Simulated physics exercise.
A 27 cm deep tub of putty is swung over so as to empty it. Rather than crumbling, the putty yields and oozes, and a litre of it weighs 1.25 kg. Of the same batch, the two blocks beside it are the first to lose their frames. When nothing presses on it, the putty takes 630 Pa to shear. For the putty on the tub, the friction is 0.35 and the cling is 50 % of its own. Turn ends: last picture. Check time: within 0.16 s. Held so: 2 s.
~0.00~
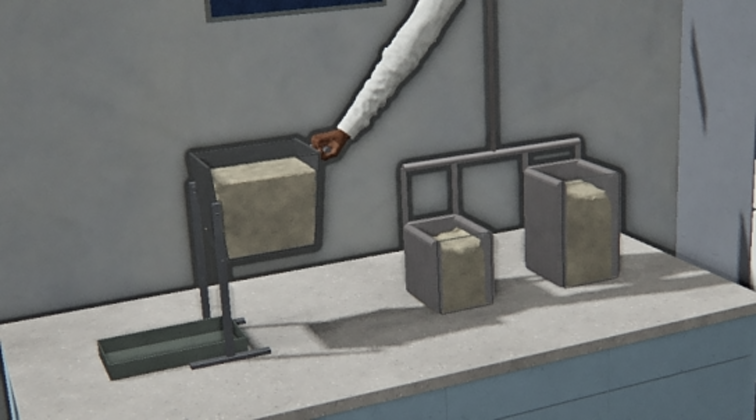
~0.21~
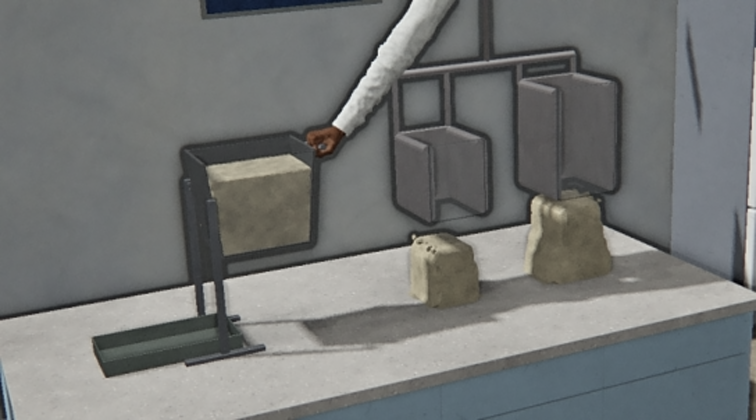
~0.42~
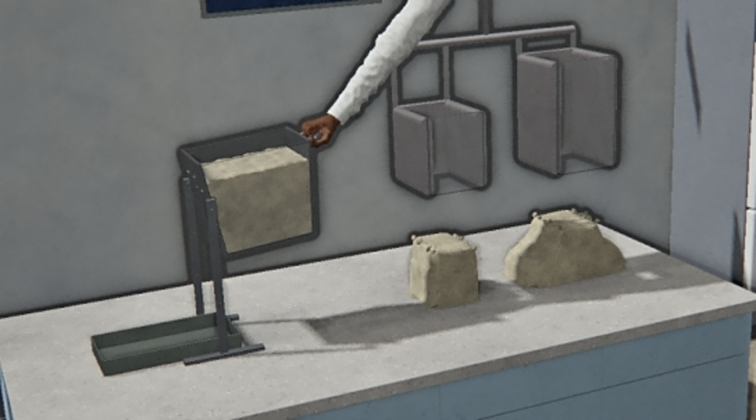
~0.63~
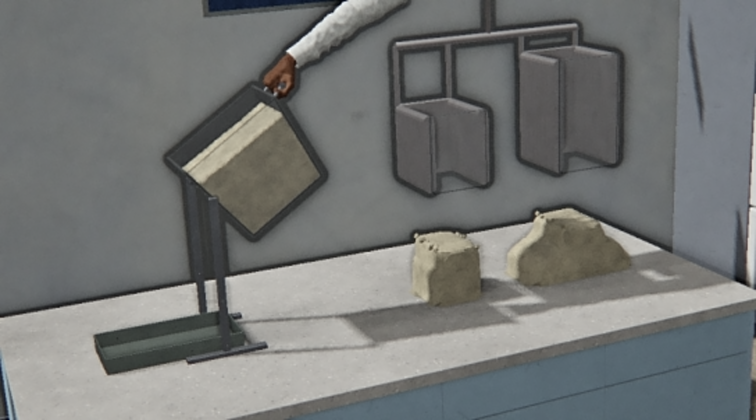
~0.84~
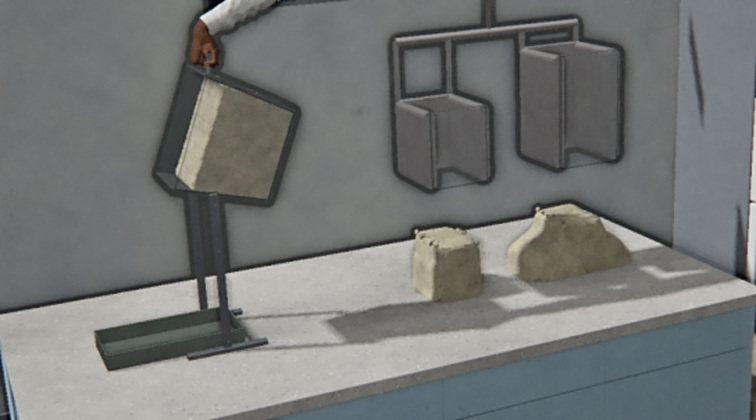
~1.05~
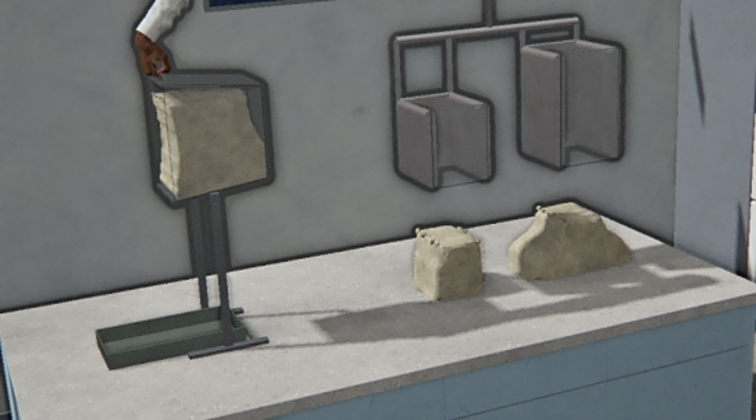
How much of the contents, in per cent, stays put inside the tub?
About 42 per cent.
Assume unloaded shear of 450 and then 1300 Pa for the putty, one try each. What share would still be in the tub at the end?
The answers, in order, are 35 % and 100 %.
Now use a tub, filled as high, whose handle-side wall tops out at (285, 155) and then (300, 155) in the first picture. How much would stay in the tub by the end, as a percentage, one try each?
Roughly 100 %, then 55 %.
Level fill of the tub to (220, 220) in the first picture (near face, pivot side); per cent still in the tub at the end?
It would come to roughly 70 percent.
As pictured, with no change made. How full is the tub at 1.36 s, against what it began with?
Roughly 50 per cent.
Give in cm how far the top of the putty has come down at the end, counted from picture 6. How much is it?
15 cm or so.
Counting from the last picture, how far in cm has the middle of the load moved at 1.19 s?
Something like 7 cm, give or take.
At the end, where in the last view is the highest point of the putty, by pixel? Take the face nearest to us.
About (228, 147).
By 1.19 s, the tub is at 90 degrees and holds 80 %.
By 1.36 s, the tub is at 90 degrees and holds 52 %.
By 1.53 s, the tub is at 90 degrees and holds 42 %.
By 1.70 s, the tub is at 90 degrees and holds 42 %.
By 3.05 s, at the end, the tub is at 90 degrees and holds 42 %.
